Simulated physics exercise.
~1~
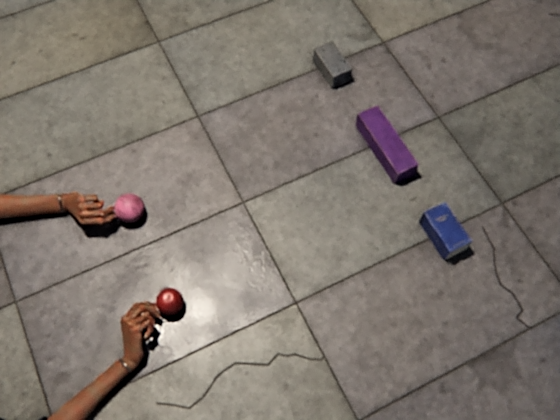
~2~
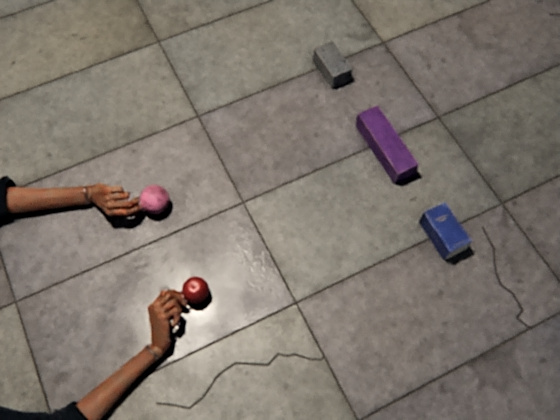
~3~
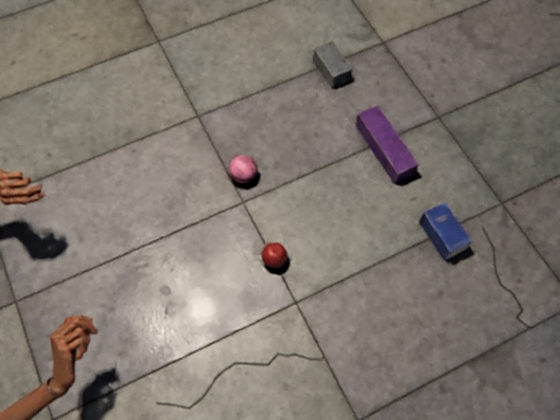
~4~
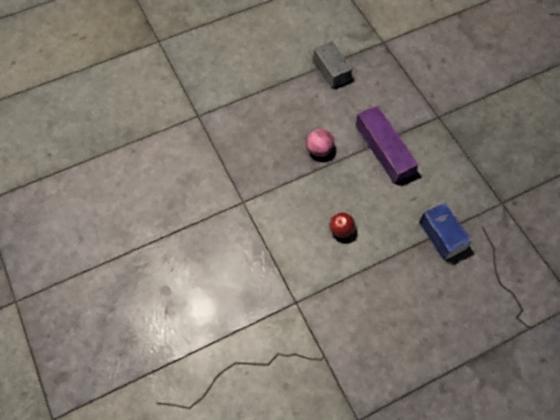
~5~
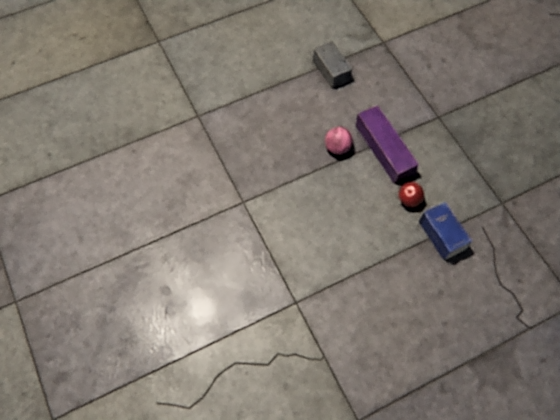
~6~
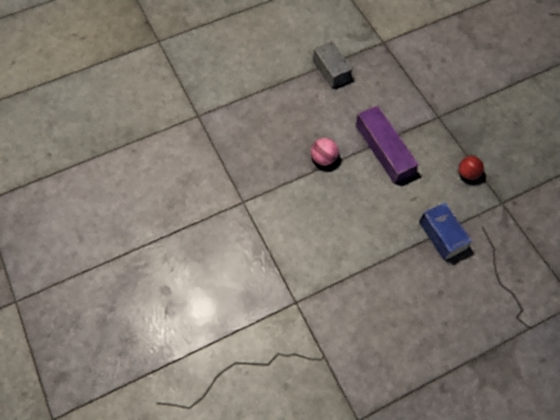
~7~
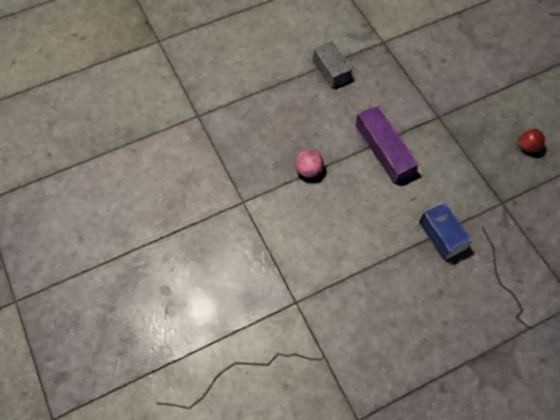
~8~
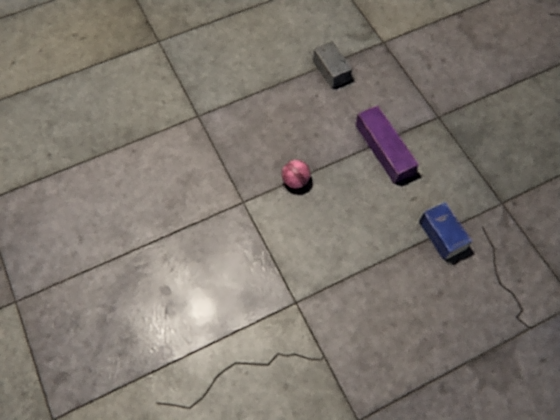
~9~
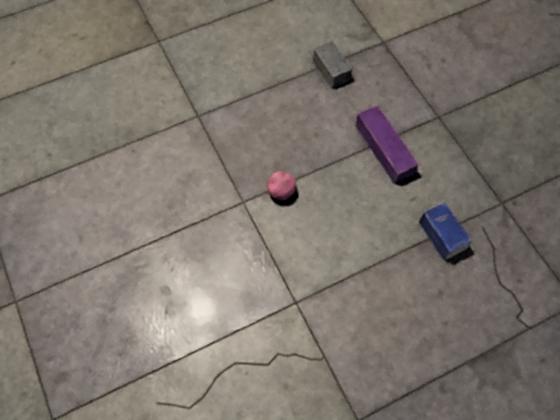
At first, two hands at the left of a tiled floor hold a pink ball and a red apple, with a grey brick, a purple block and a blue book standing in a spaced row to the right. The hands push both things rightward, let go and draw back out of view. The ball and the apple roll on towards the row. The apple slips through the gap between the purple block and the blue book, while the ball meets the purple block and turns back. The apple rolls out of view at the right, and the ball drifts slowly down and left, still short of the row.
